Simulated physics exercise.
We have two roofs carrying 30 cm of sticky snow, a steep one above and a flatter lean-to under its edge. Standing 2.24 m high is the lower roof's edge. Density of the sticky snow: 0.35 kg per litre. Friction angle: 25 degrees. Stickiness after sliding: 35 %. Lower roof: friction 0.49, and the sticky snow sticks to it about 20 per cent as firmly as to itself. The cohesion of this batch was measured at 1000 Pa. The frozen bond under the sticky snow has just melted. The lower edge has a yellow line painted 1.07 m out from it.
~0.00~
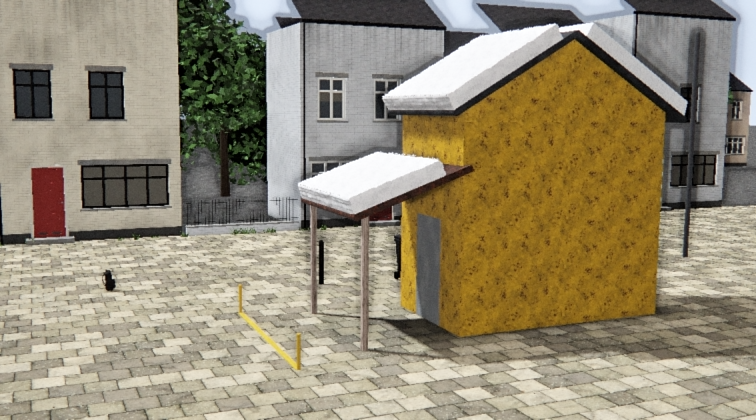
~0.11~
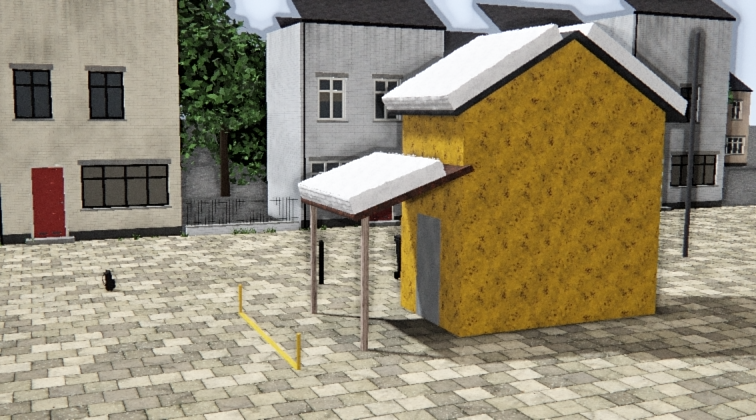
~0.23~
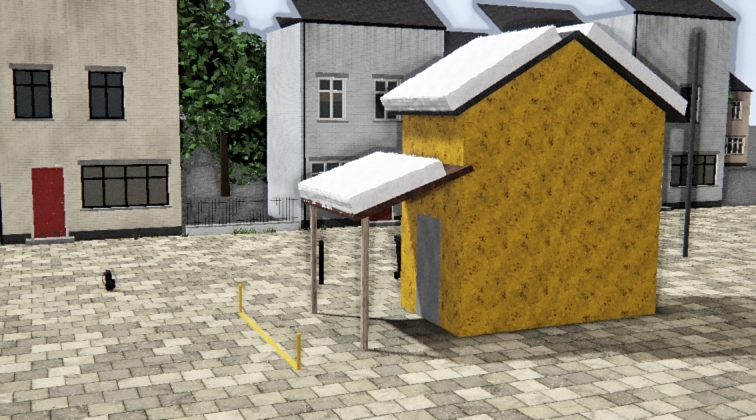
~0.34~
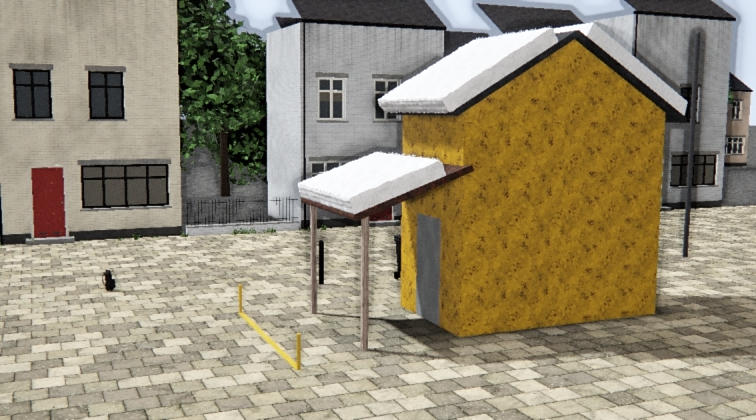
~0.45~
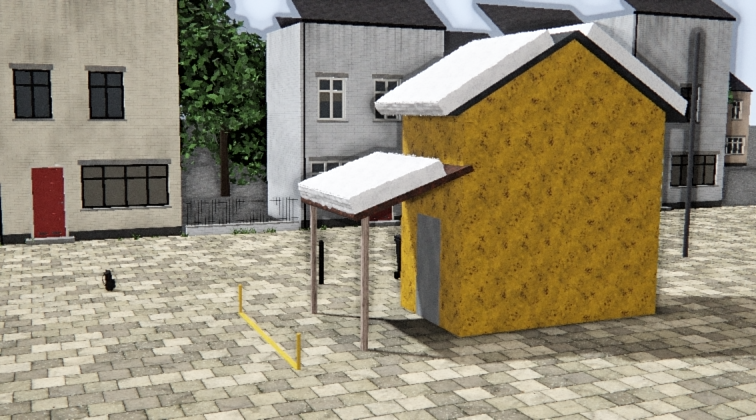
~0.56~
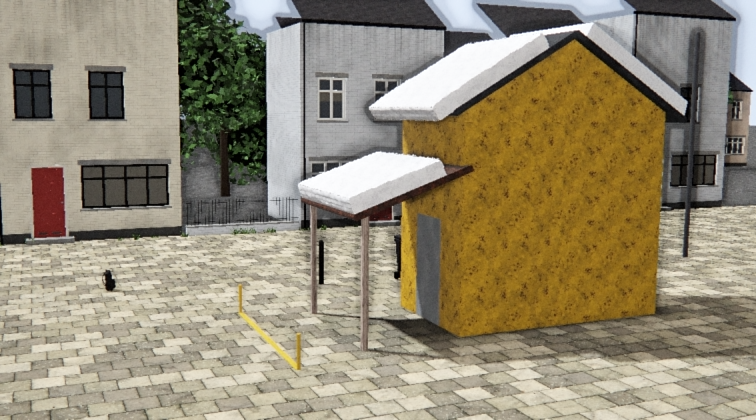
A paved square lined with pale terraced houses, one with a red door at left, is seen from slightly above by a still camera. Right of centre stands a mustard-yellow building with thick white snow on its steep roof and on a lower lean-to roof on posts, a yellow line to the left. The upper roof's left snow slab slides slowly down-left in one piece, slightly overhanging its edge.
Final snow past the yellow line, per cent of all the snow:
Roughly 28 %.
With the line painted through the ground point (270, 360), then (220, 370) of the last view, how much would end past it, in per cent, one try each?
First try 20 per cent, second try 4 per cent.
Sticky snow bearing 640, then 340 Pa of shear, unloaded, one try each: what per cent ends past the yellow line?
You'd see 45 percent the first time and 50 percent the second.
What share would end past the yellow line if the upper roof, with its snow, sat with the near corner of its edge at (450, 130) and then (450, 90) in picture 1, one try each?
The first try gives about 8 % and the second about 45 %.
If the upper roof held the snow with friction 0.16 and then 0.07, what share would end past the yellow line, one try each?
35 %, then 45 %.
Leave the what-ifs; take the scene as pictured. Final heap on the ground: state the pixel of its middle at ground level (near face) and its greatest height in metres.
Around (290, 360); it stands about 0.4 m.
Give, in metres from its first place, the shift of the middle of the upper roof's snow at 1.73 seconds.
It sits some 2.8 m from where it began.
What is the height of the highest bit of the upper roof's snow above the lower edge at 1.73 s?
1.3 m, roughly.
After 1.10 s, none is below the lower edge and 0 % is past the line.
After 1.73 s, none is below the lower edge and 0 % is past the line.
After 2.37 s, 41 % is below the lower edge and 12 % is past the line.
After 3.00 s, 57 % is below the lower edge and 28 % is past the line.
After 3.90 s, 57 % is below the lower edge and 28 % is past the line.
